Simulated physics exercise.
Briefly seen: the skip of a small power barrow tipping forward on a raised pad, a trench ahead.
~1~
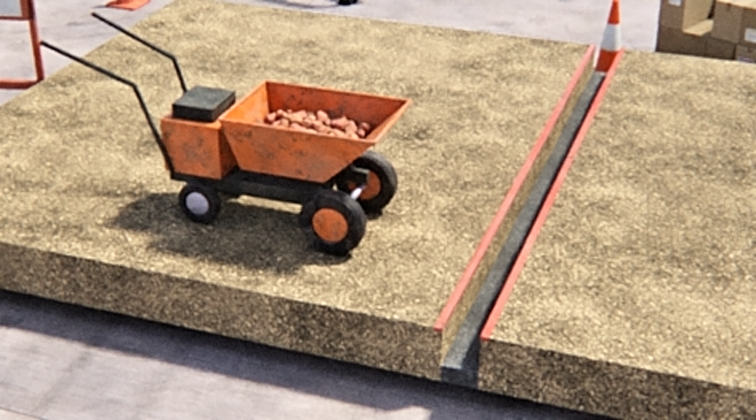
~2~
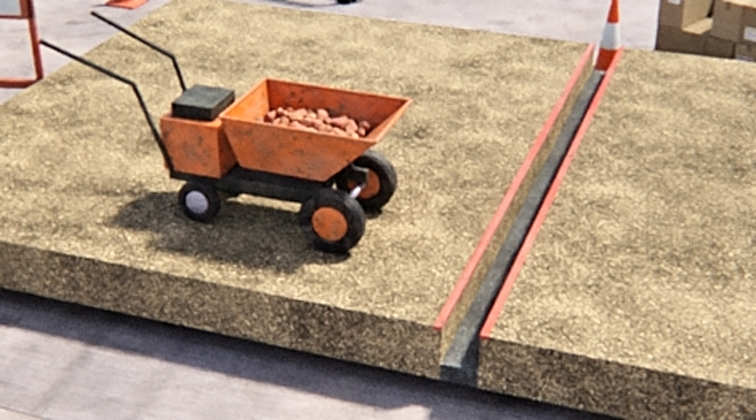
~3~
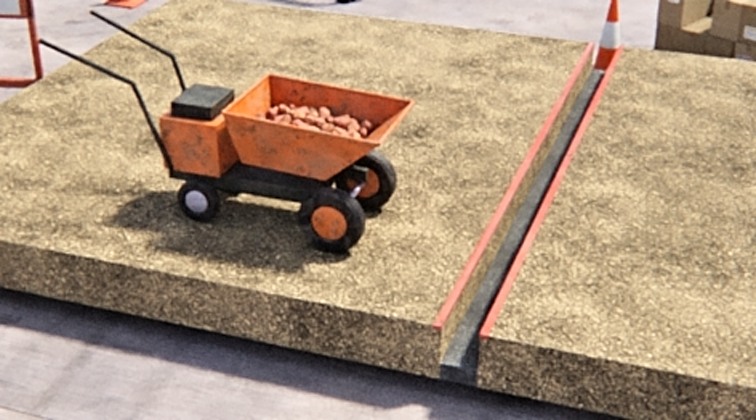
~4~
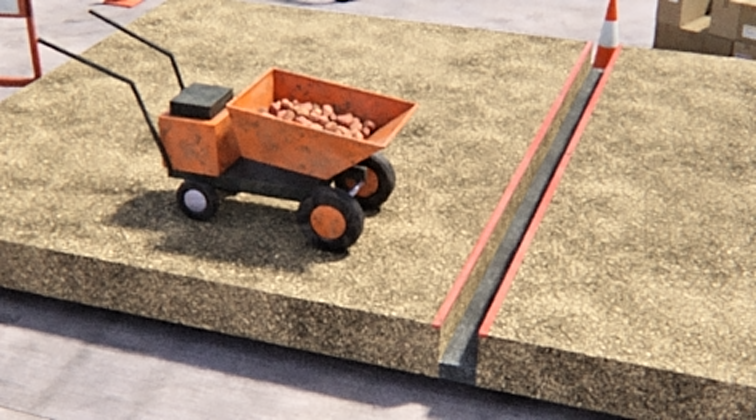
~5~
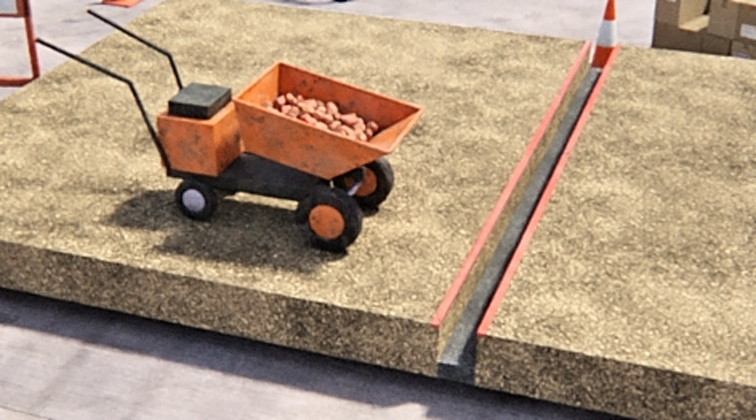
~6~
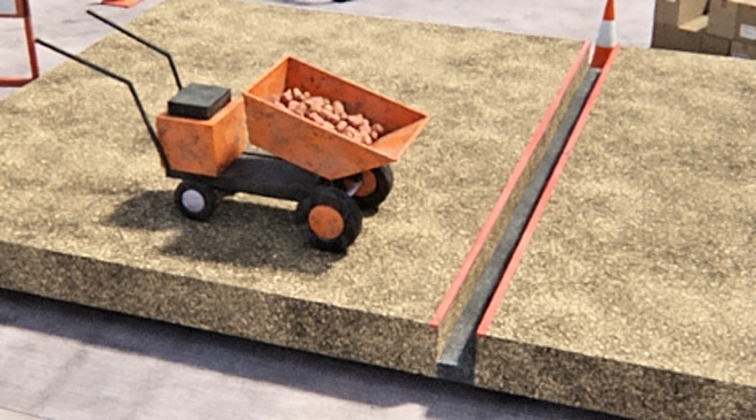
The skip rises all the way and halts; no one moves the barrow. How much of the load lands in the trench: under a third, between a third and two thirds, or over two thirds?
Watching it, what goes in is between one-third and two-thirds of the load.
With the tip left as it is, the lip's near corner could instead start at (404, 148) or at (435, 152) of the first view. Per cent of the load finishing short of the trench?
I'd put it at around 0 percent the first time and 0 percent the second.
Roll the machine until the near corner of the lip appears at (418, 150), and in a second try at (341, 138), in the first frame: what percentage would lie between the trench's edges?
Around 80 % the first time and around 20 % the second.
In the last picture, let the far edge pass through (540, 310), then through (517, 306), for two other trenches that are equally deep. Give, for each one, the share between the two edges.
You'd get 50 in a hundred the first time and 50 in a hundred the second.
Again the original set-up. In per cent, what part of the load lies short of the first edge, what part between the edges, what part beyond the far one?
Roughly: Short 20, between 50, beyond 0 per cent.
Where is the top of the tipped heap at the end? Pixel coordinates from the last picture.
The peak rests near (465, 234).
Soon, skip tipped steeply; all in the skip.
A while on, skip tipped right over; most in the skip; a small part short of the trench; a stray few in or heaped over the trench.
Towards the end, skip tipped right over; about a quarter in the skip; about a quarter short of the trench; about half in or heaped over the trench; a stray few beyond it.
Finally, skip tipped right over; about a quarter in the skip; about a quarter short of the trench; about half in or heaped over the trench; a stray few beyond it.
